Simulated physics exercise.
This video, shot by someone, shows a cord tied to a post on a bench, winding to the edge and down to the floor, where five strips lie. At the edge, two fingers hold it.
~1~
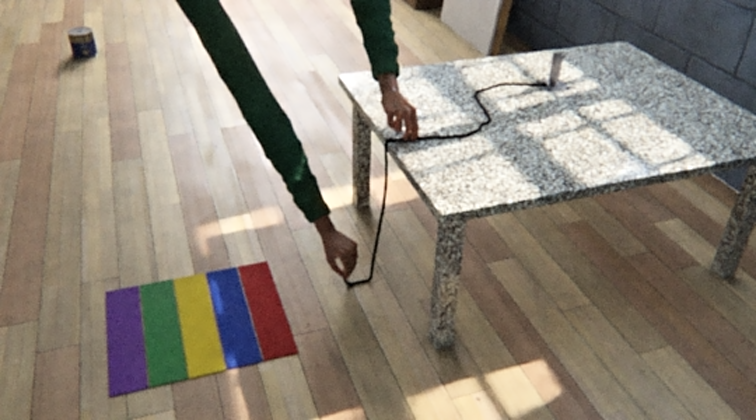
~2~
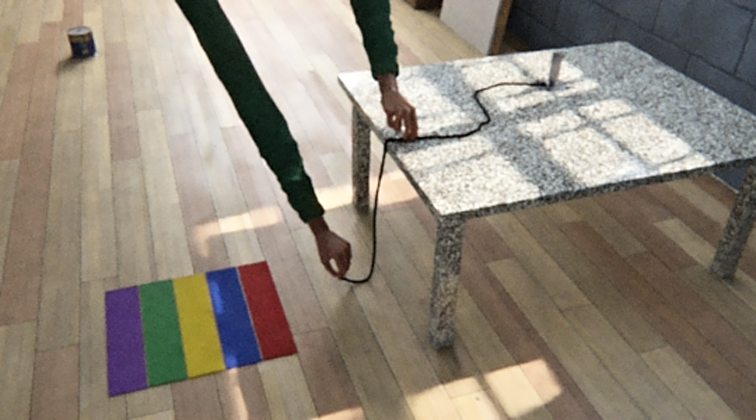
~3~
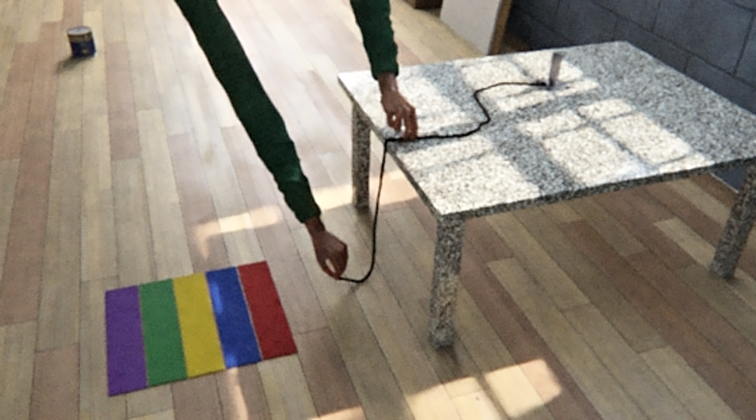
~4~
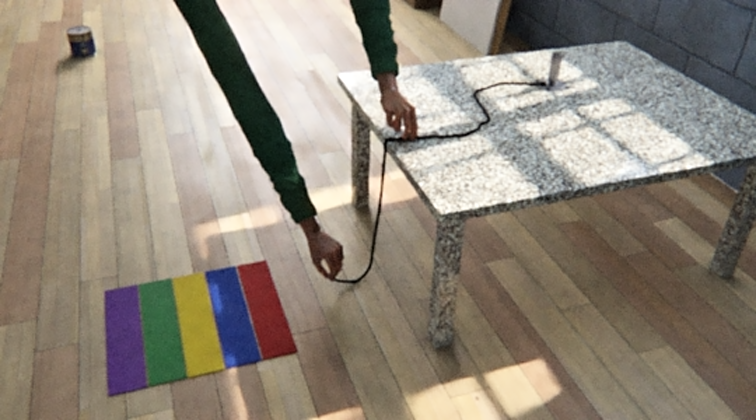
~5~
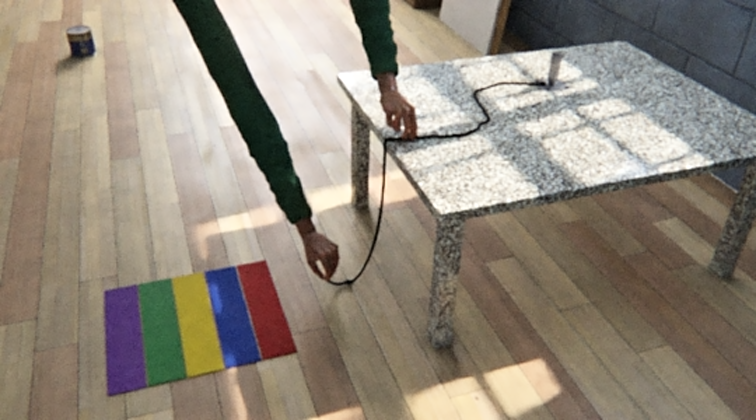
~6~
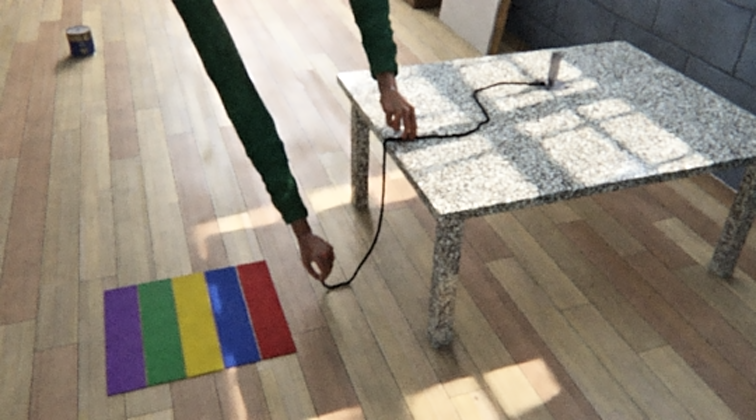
Two dark-green-sleeved arms reach down from the top over a wooden floor in a sunlit room, seen from above at an angle. One hand presses a black cord at the edge of a speckled grey table, where it winds from a small post; purple, green, yellow, blue and red strips lie lower left. The lower hand draws the cord's end slightly left above the floor, while the camera stays still.
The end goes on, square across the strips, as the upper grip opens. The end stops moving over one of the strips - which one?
The green strip.
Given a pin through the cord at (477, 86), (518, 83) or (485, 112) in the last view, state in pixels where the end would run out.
Results: (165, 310); (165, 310); (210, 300).
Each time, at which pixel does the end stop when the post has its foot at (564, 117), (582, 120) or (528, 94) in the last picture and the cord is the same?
In order, near (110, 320), (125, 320) and (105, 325).
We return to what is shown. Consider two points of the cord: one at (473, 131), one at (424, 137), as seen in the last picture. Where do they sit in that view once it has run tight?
At (403, 128) for the first, at (358, 156) for the second.
Early on, end near (225, 298); over blue.
Midway, end near (180, 307); over yellow.
At the end of the slack, end near (153, 313); over green. The end stops over the green strip.
